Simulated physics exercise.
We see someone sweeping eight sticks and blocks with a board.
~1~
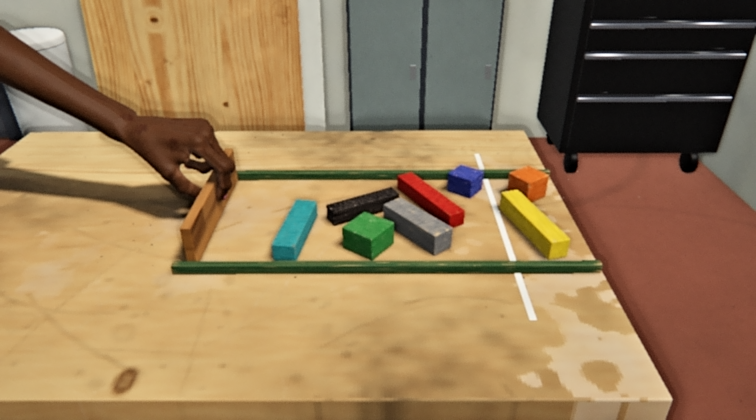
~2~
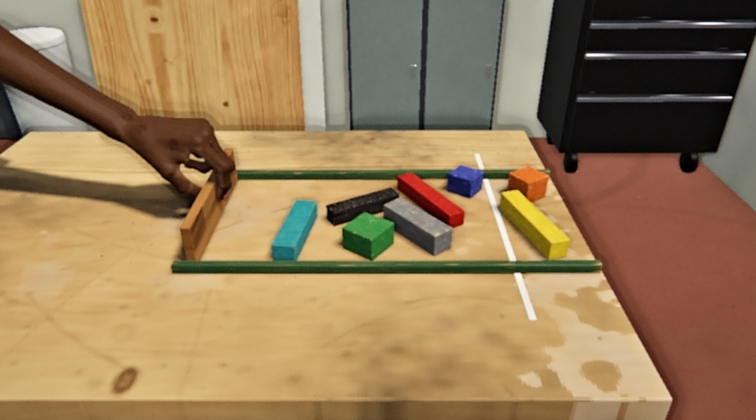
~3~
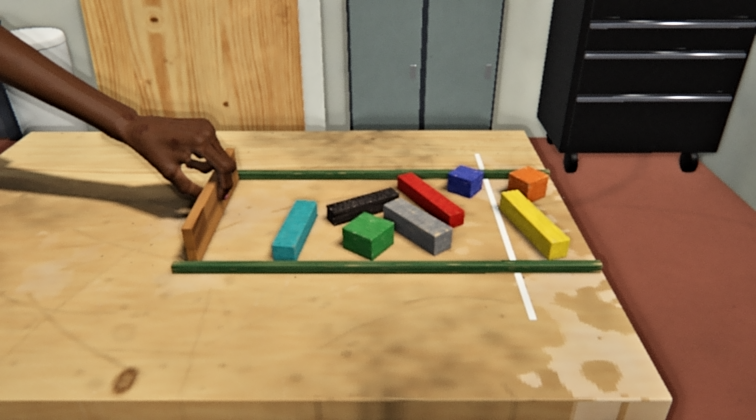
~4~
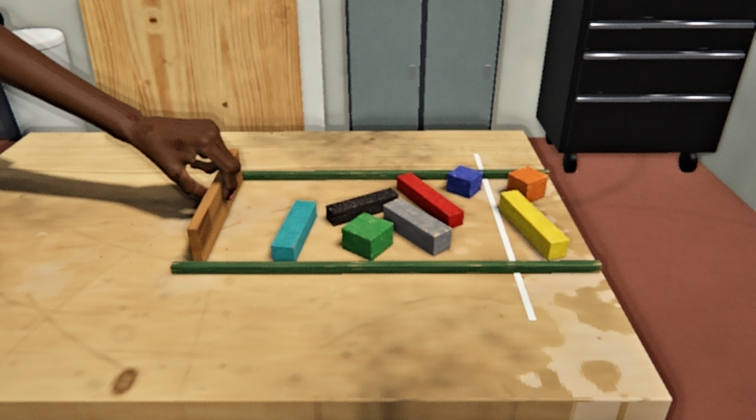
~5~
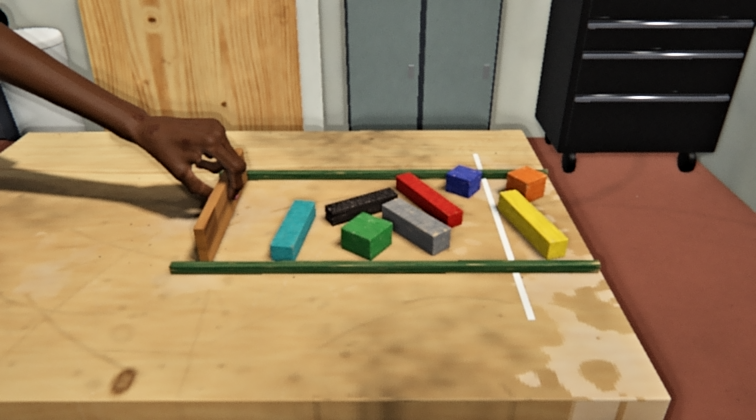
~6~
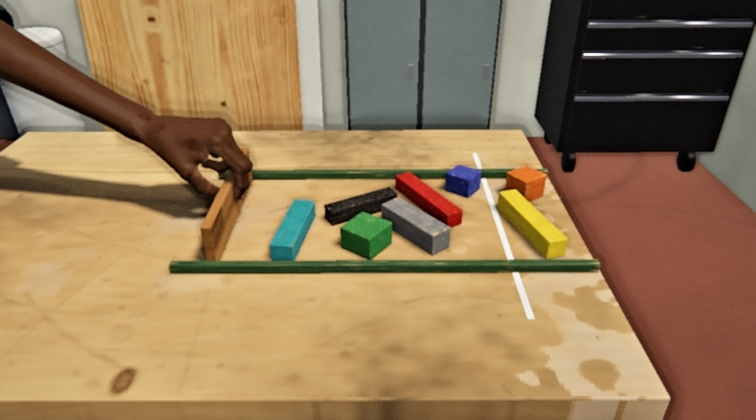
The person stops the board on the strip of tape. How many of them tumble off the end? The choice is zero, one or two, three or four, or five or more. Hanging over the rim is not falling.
The number that fall off is one or two.
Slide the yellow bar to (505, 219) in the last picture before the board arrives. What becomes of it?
It comes down.
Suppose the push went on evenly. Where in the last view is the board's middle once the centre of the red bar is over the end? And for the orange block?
At (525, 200) for the red bar; at (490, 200) for the orange block.
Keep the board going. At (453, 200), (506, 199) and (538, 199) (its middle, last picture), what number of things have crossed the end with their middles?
Past the end: 0, 3 and 6.
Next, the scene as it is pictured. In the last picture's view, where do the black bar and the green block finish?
First (518, 201), then (548, 232).
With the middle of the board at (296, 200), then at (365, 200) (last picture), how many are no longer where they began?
1 and 5.
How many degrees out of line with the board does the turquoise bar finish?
Near 0 degrees.
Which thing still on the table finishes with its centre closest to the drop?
The grey bar.
Soon after, none off yet; orange block at rest near (525, 184); yellow bar at rest near (530, 222); blue block at rest near (463, 181).
After that, none off yet; orange block at rest near (525, 184); yellow bar at rest near (531, 222); blue block moving near (468, 179).
In the end, the number that fall off is one or two; gone, yellow bar and orange block.
